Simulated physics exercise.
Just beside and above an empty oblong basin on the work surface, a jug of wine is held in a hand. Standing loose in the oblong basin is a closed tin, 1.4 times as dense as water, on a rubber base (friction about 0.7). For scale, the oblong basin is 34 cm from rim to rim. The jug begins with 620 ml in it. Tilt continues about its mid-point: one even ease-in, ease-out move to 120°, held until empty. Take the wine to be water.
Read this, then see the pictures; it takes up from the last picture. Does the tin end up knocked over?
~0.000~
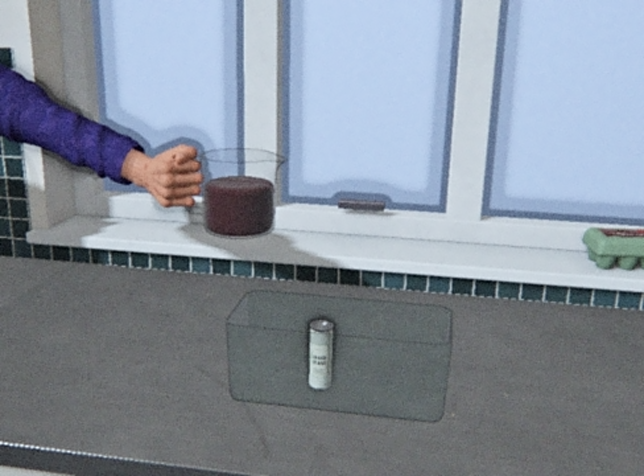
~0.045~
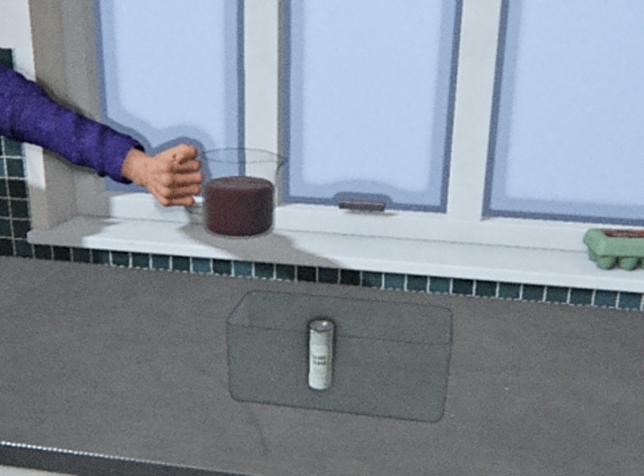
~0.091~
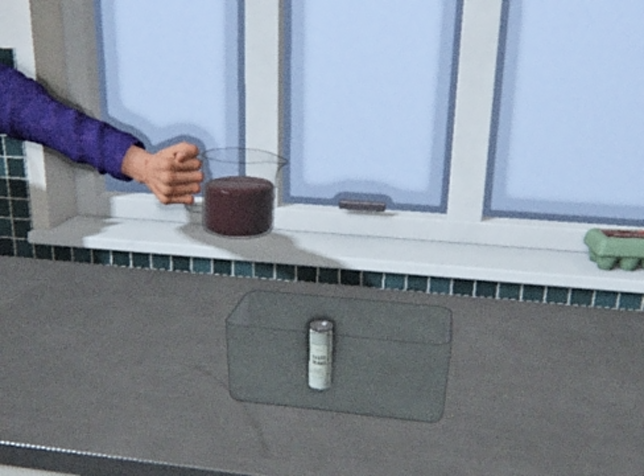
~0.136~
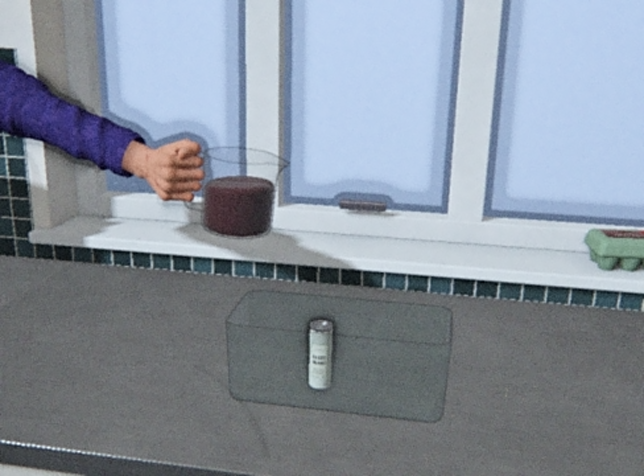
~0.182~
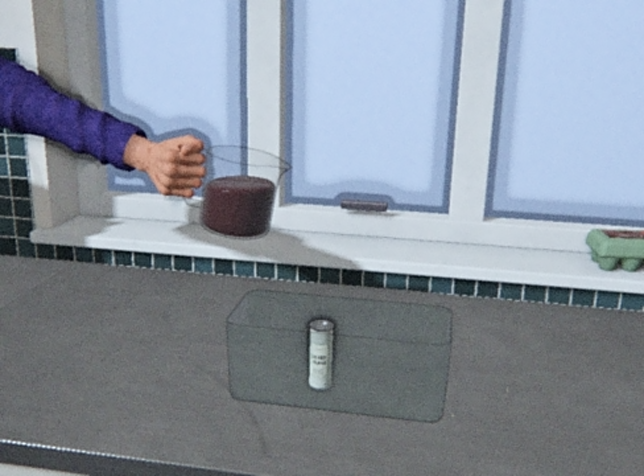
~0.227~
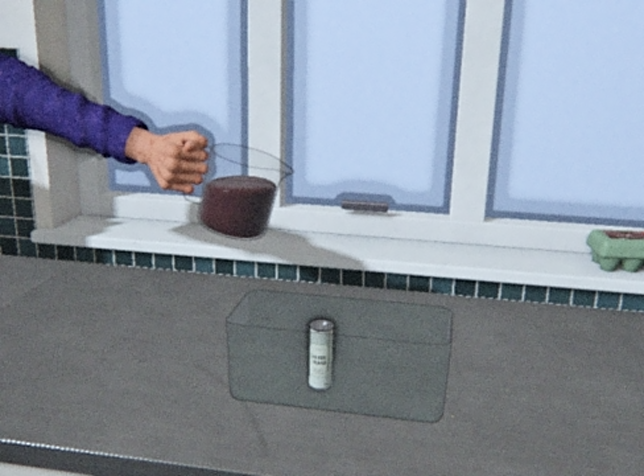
No. It never tilts over.
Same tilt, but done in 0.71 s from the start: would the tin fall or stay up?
The tin remains upright.
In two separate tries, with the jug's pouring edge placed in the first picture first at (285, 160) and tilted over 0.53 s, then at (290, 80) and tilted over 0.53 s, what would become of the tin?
Run one: It tumbles. Run two: It does not tip.
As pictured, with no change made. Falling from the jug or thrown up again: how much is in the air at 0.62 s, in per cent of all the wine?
Some 18 per cent, I reckon.
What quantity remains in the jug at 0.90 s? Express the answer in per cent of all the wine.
Around 14 in a hundred is still there.
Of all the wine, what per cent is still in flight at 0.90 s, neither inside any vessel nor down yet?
Estimate: Around 22 per cent.
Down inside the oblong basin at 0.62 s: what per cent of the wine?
Around 0 percent.
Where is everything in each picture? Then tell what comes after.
In the first frame, it leans 0°; its right rim is at (287, 159); the wine meets the walls at (207, 181) and (274, 185); the oblong basin's rim runs from (237, 307) to (452, 326); the tin's top is at (322, 328).
In the second frame, it leans 1°; its right rim is at (287, 160); the wine meets the walls at (208, 181) and (274, 185).
In the third frame, it leans 2°; its right rim is at (288, 161); the wine meets the walls at (208, 180) and (274, 185).
In the fourth frame, it leans 5°; its right rim is at (290, 164); the wine meets the walls at (208, 181) and (275, 185).
In the fifth frame, it leans 9°; its right rim is at (292, 167); the wine meets the walls at (208, 181) and (275, 185).
In the sixth frame, it leans 14°; its right rim is at (294, 172); the wine meets the walls at (208, 181) and (277, 186).
After 0.62 s the tilt is 79° and 82 per cent is still to pour; the tin stands where it began.
After 0.90 s the tilt is 116° and 15 per cent is still to pour; the tin stands where it began.
After 1.20 s the tilt is 120° and 0 per cent is still to pour; the tin stands where it began.
After 1.53 s the tilt is 120° and 0 per cent is still to pour; the tin stands where it began.
In the end the tin stands where it began.
